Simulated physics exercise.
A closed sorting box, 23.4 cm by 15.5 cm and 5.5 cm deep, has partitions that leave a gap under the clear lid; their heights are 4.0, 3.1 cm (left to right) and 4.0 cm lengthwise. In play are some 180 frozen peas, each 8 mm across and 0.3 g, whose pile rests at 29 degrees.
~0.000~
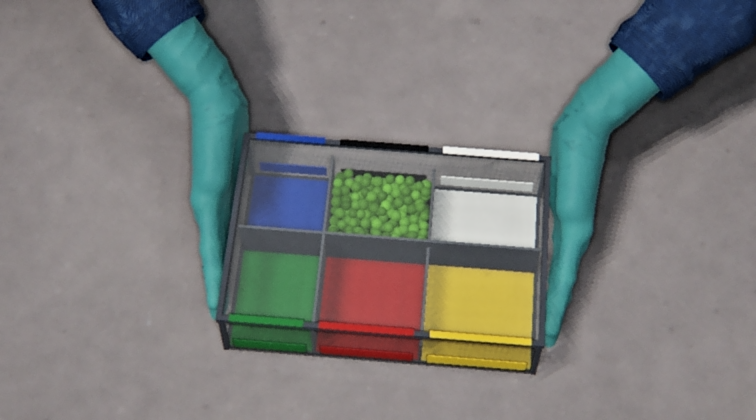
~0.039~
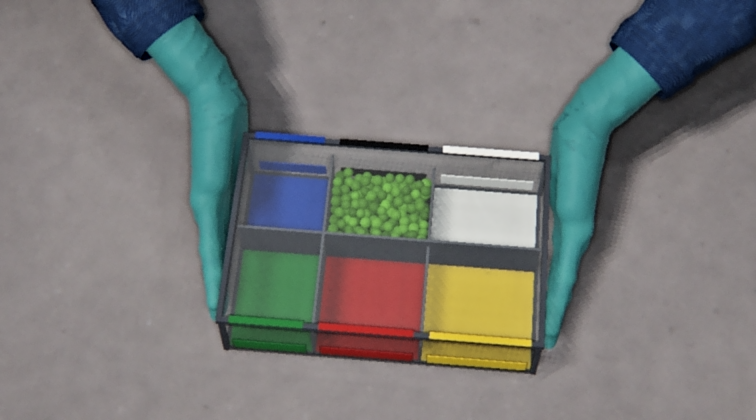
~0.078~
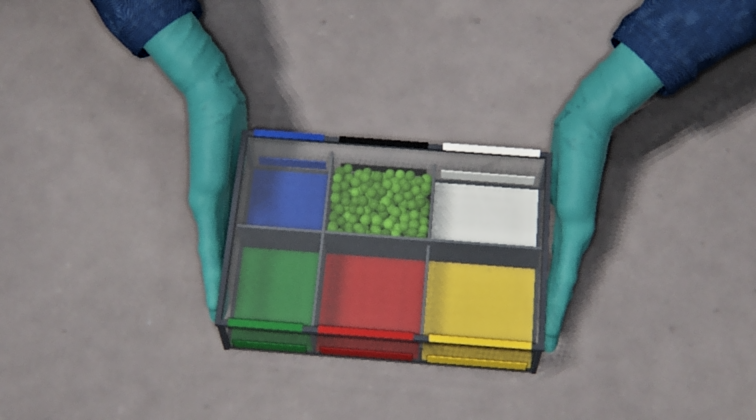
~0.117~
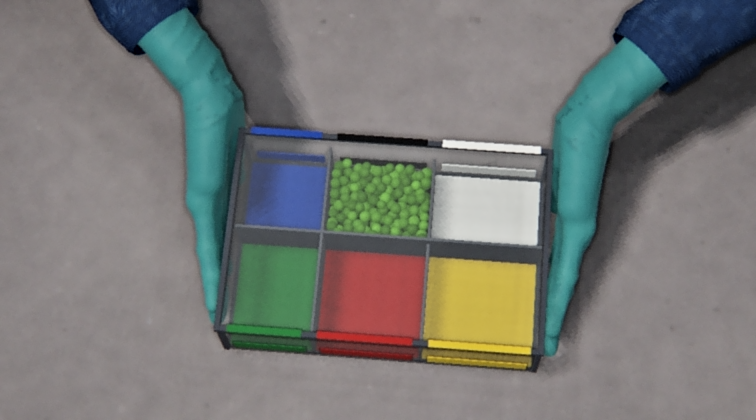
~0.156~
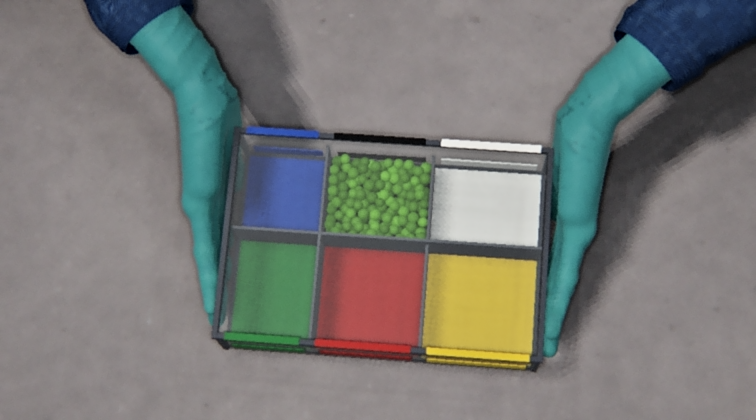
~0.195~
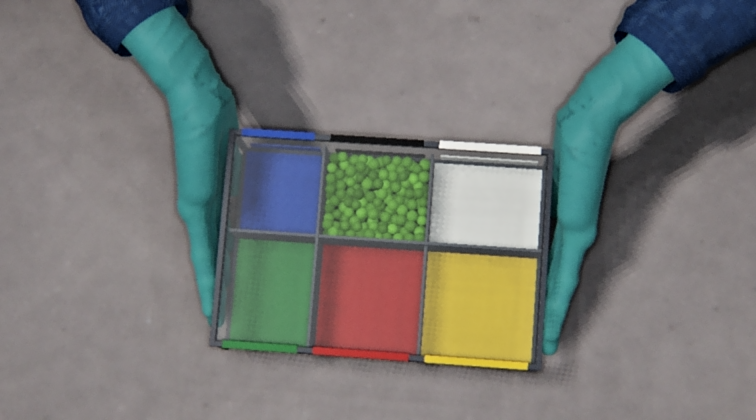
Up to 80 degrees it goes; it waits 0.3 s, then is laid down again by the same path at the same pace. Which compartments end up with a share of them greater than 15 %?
Red: Greater. Blue: Not greater. Green: Not greater. Yellow: Not greater. White: Not greater. Black: Greater.
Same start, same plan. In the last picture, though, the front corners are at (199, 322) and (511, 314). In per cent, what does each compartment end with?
Each compartment ends with, in per cent, red 0, blue 5, green 15, yellow 0, white 0 and black 80.
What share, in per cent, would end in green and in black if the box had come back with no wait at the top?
Then, in per cent: Green 5; black 75.
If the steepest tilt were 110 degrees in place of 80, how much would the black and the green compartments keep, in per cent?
Shares: Black 70 and green 5, in per cent.
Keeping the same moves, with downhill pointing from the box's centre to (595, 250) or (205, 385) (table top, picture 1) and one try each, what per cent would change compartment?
Roughly 60 per cent on the first try and 10 per cent on the second.
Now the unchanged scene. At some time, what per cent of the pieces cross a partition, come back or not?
The share is close to 25 percent.
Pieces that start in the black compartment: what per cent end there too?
Around 80 %.
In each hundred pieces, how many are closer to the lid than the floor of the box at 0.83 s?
About 40 %.
After 0.83 s, tilt 80 degrees; red 15 %, black 80 %.
After 1.25 s, tilt 44 degrees; red 20 %, black 80 %.
After 1.76 s, tilt 0 degrees; red 20 %, black 75 %.
In the end, at 2.3 s, red 20 %, blue 0 %, green 0 %, yellow 0 %, white 0 %, black 75 %.
